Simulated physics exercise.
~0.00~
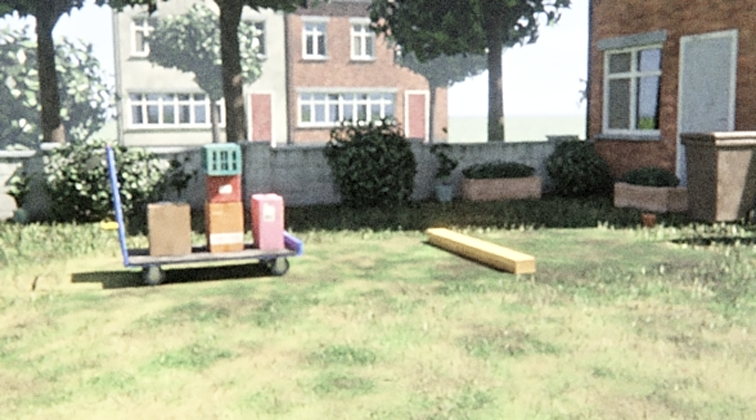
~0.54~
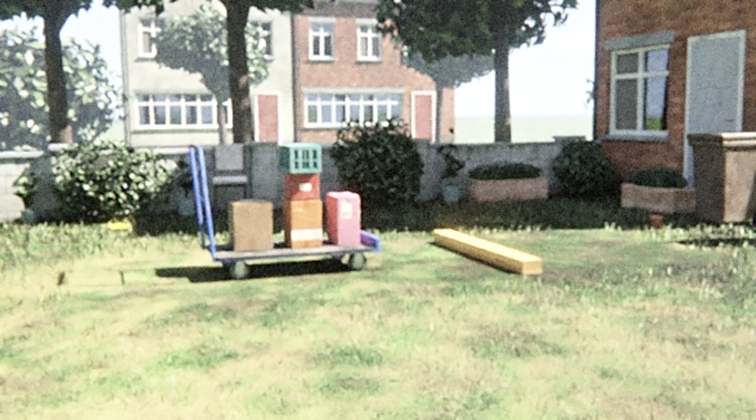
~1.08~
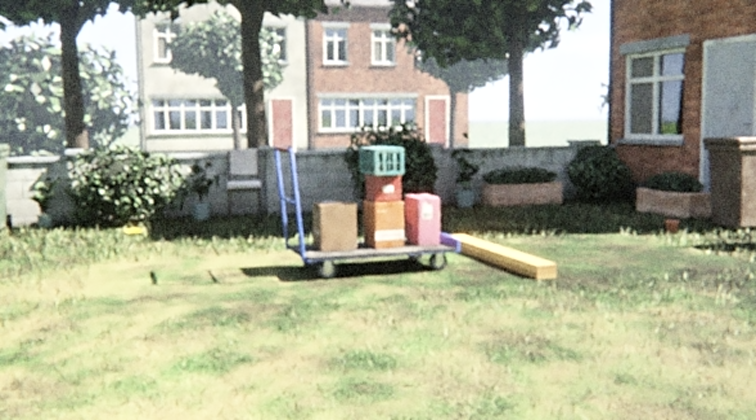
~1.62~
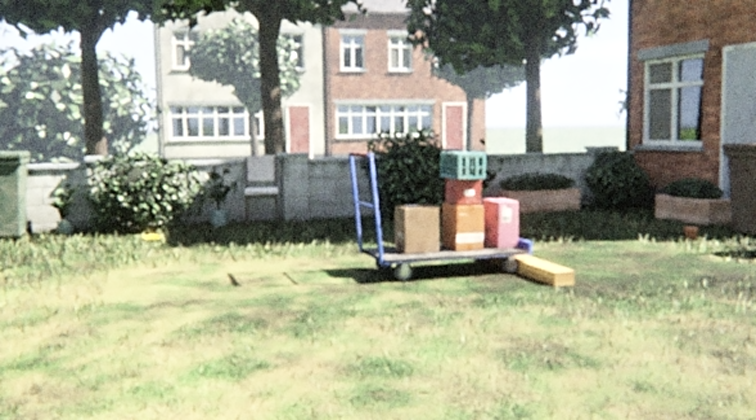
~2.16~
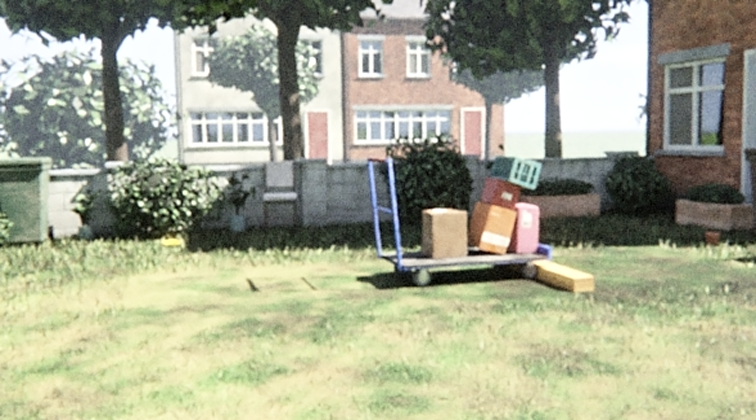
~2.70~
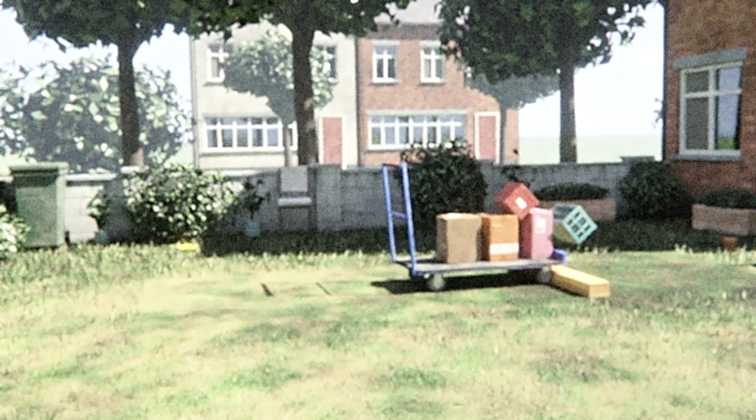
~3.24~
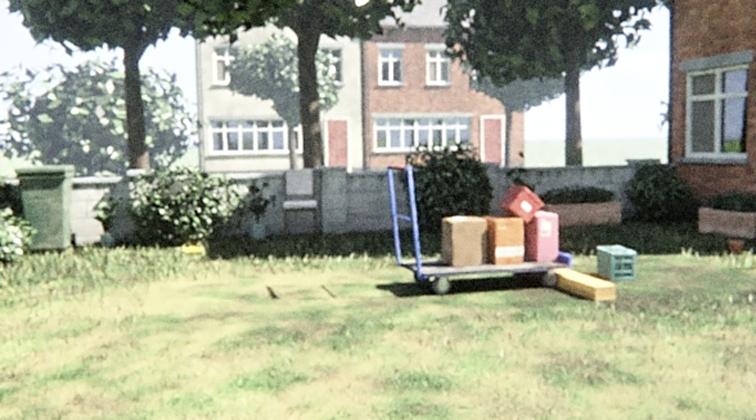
A blue-handled flat cart loaded with boxes rolls rightward across a sunny lawn, seen from the side, with a low grey wall, bushes, trees and brick houses behind. It carries a brown parcel on the left, an orange carton in the middle with a red tote and teal crate stacked on top, and a pink carton on the right. The cart stops against a yellow beam lying in the grass, and the stack tips forward. The orange carton rocks back upright, while the teal crate tumbles off the front onto the grass. The tilted red tote stays atop the cartons.
